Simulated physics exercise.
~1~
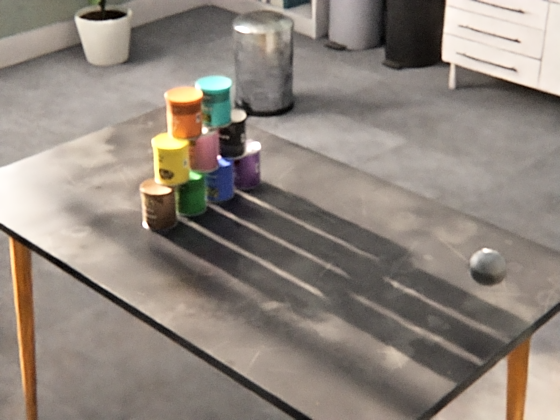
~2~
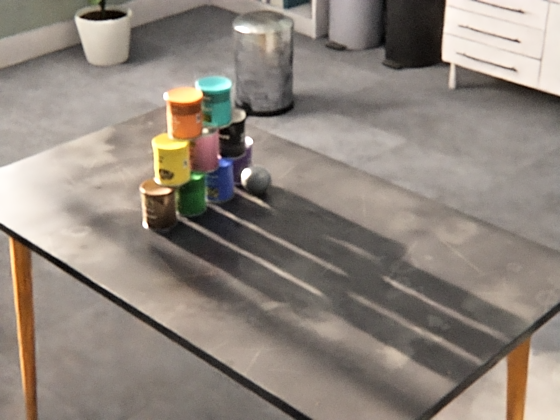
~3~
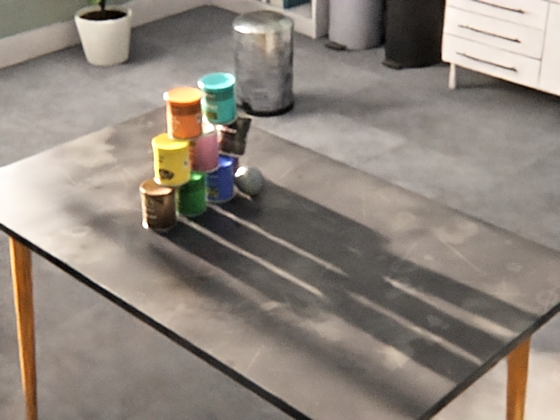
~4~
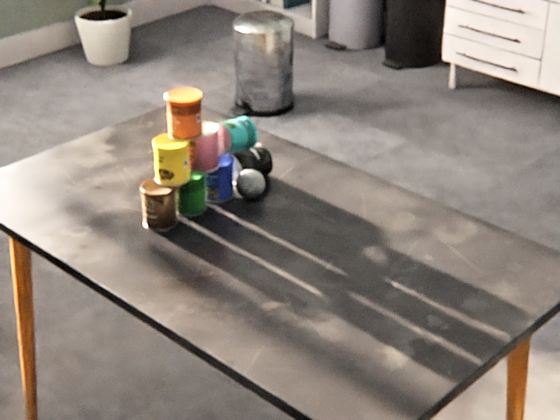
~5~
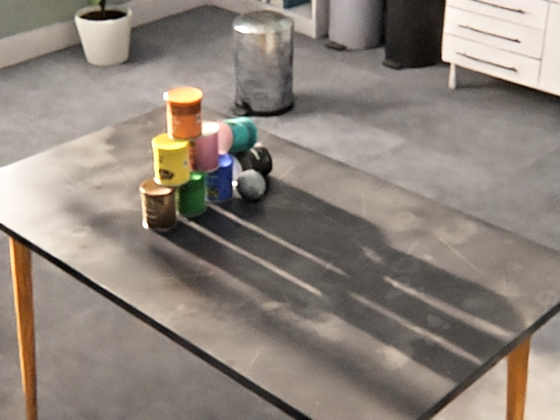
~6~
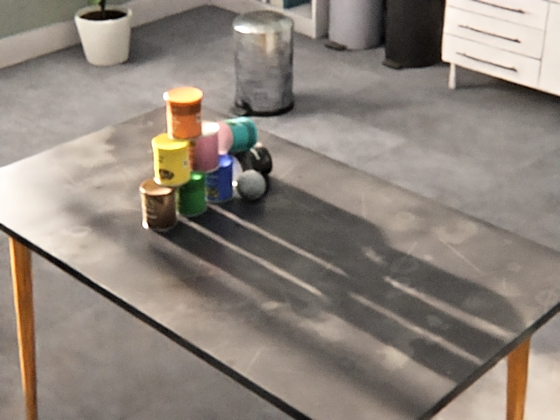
Grey ball flying left into stacked colourful tins on a table, shoving the purple one back and toppling the turquoise and black ones.
